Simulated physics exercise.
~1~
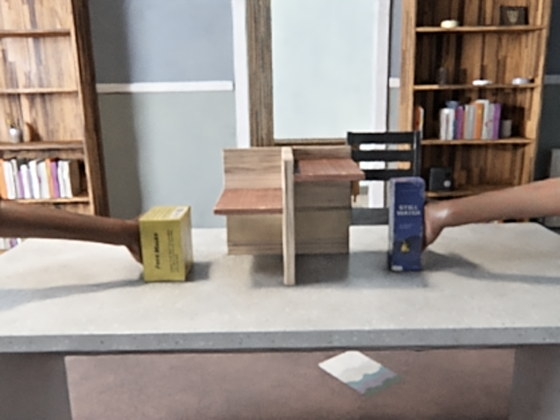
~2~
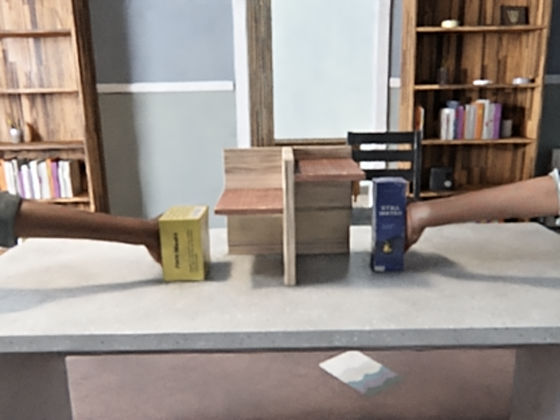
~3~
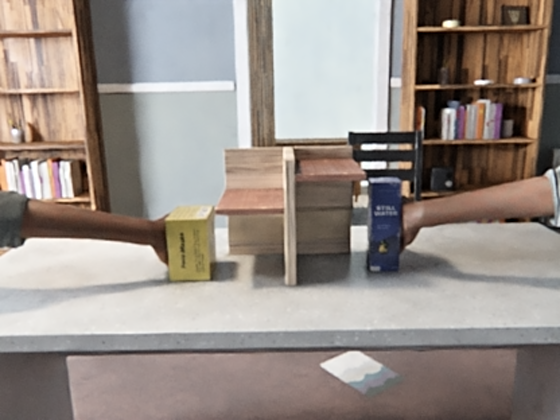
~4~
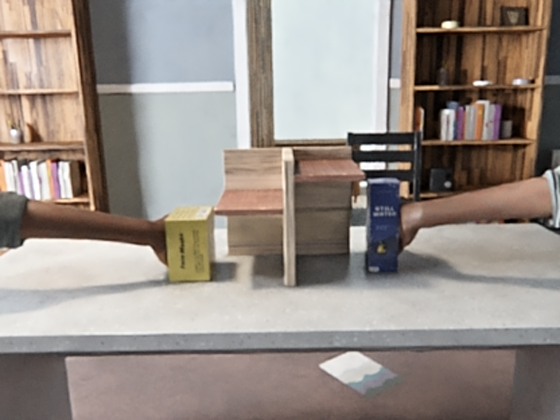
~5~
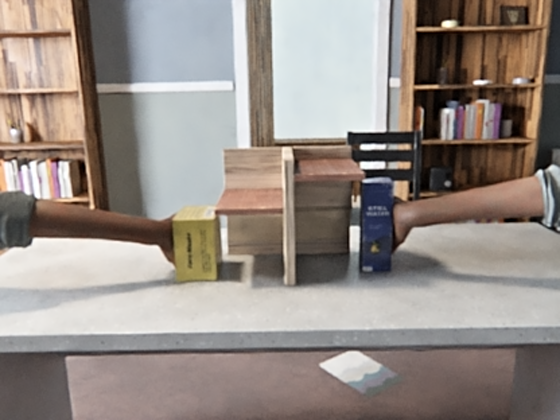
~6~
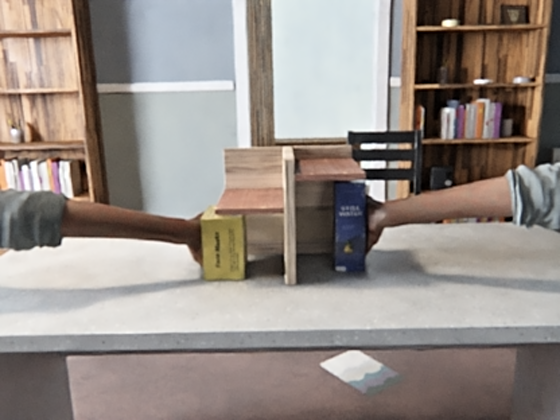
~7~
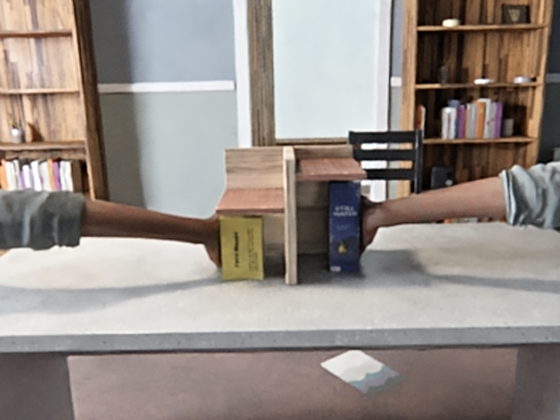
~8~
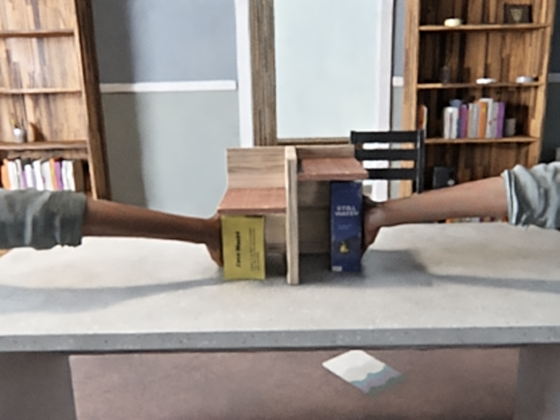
Two hands slid a yellow box and an upright blue carton across a gray table toward a small wooden rack, one from the left and one from the right, until each went in under the low shelf on its own side.
